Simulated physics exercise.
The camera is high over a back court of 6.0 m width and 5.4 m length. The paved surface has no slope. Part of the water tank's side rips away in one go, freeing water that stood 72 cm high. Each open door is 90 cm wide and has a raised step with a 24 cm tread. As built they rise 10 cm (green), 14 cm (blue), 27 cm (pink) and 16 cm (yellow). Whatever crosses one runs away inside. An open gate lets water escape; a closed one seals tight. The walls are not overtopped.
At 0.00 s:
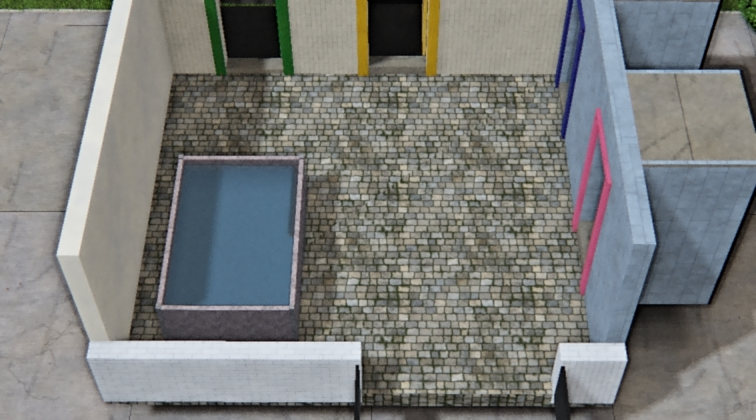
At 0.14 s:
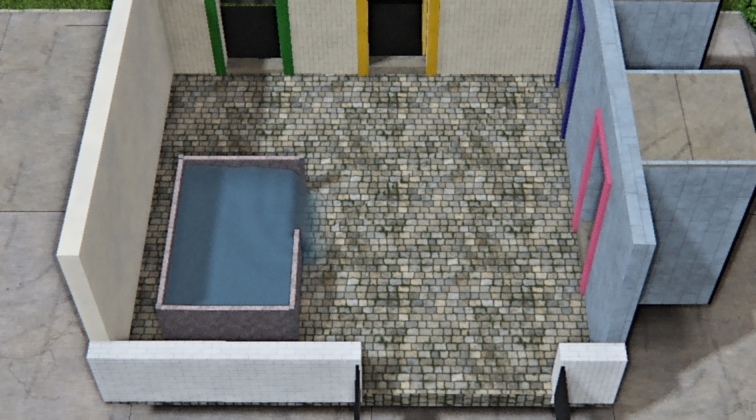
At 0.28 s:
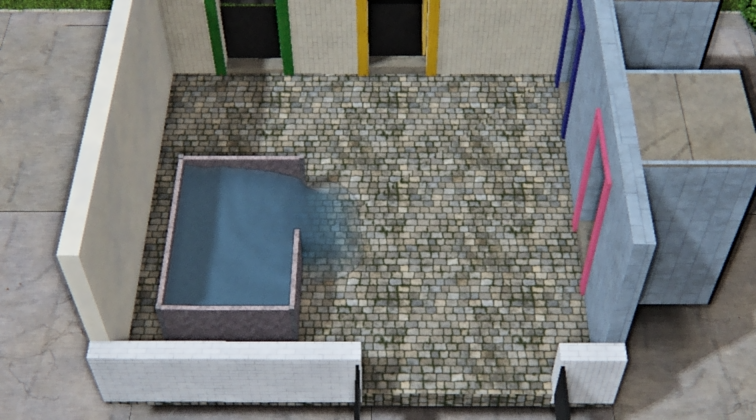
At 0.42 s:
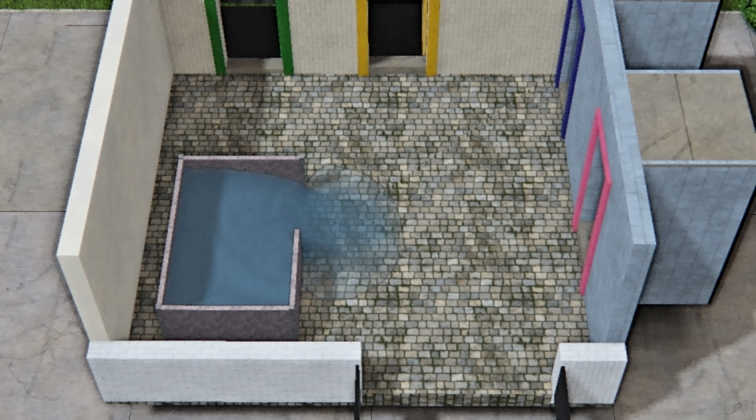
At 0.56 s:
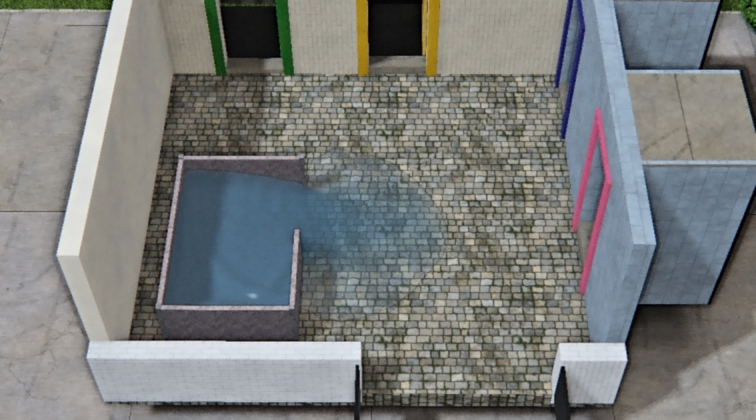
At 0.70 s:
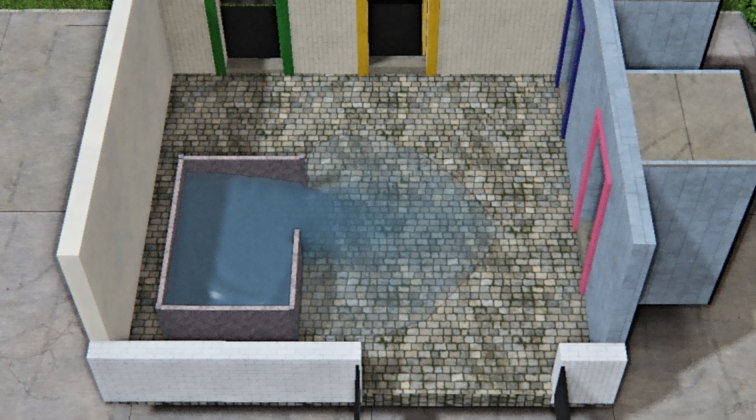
In a walled, stone-paved courtyard, a rectangular tank of still water on the left loses part of its right side, and water pours through the gap, fanning out rightward across the paving in a thin, widening sheet.
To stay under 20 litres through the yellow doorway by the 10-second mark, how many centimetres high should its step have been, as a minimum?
It would have to be roughly 7.5 cm high.
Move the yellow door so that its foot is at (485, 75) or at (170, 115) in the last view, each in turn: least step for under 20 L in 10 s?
Roughly 16 and 8.0 cm.
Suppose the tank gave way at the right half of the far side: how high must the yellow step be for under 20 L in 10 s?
Then roughly 15 cm.
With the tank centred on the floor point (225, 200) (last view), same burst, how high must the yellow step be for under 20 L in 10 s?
Then roughly 14.5 cm.
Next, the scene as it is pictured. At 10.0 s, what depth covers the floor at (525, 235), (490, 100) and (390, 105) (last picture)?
About 7, 8 and 6 cm.
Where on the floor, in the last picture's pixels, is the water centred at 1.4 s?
Near (305, 248).
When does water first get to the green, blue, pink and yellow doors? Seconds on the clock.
Arrival: Green 5.0 s, blue 1.8 s, pink 1.1 s, yellow 2.0 s.
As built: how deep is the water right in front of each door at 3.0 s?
Depths in cm: Green 0, blue 26, pink 20, yellow 7.
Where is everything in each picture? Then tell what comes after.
In the first frame, the water tank at (234, 233) is whole and still, 72 cm deep; the yellow door at (398, 26) is dry.
In the second frame, the front is at (322, 260), 0.3 m from the gap at (300, 219); 0.3 m2 of floor is wet, 72 cm left at the back.
In the third frame, the front is at (358, 253), 0.8 m from the gap at (300, 220); 1.0 m2 of floor is wet, 72 cm left at the back.
In the fourth frame, the gap is at (300, 221), the front 1.3 m out at (397, 254); the back of the water tank holds 70 cm.
In the fifth frame, the front is at (440, 243), 1.9 m from the gap at (300, 221); 4.0 m2 of floor is wet, 62 cm left at the back.
In the sixth frame, the gap is at (300, 221), the front 2.6 m out at (488, 240); the back of the water tank holds 61 cm; the yellow door at (398, 26), 3.3 m from the gap, is still 1.5 m from the nearest water.
After 1.4 s water covers 50 % of the floor, deepest (37 cm) near (316, 219); it has not reached the yellow door.
After 3.0 s water covers 55 % of the floor, deepest (32 cm) near (557, 99); 7 cm at the yellow door, 0 litres in over its 16 cm step.
After 10.0 s water covers 95 % of the floor, deepest (14 cm) near (130, 339); 6 cm at the yellow door, 0 litres in over its 16 cm step.
At the yellow door as built, the water arrived by 2.0 s and peaked near 12 cm at 4.4 s.
With a step of 6 cm, 35 litres would have come in within the 10 s; with 9.5 cm, 6 litres. So under 20 litres takes about 7.5 cm.
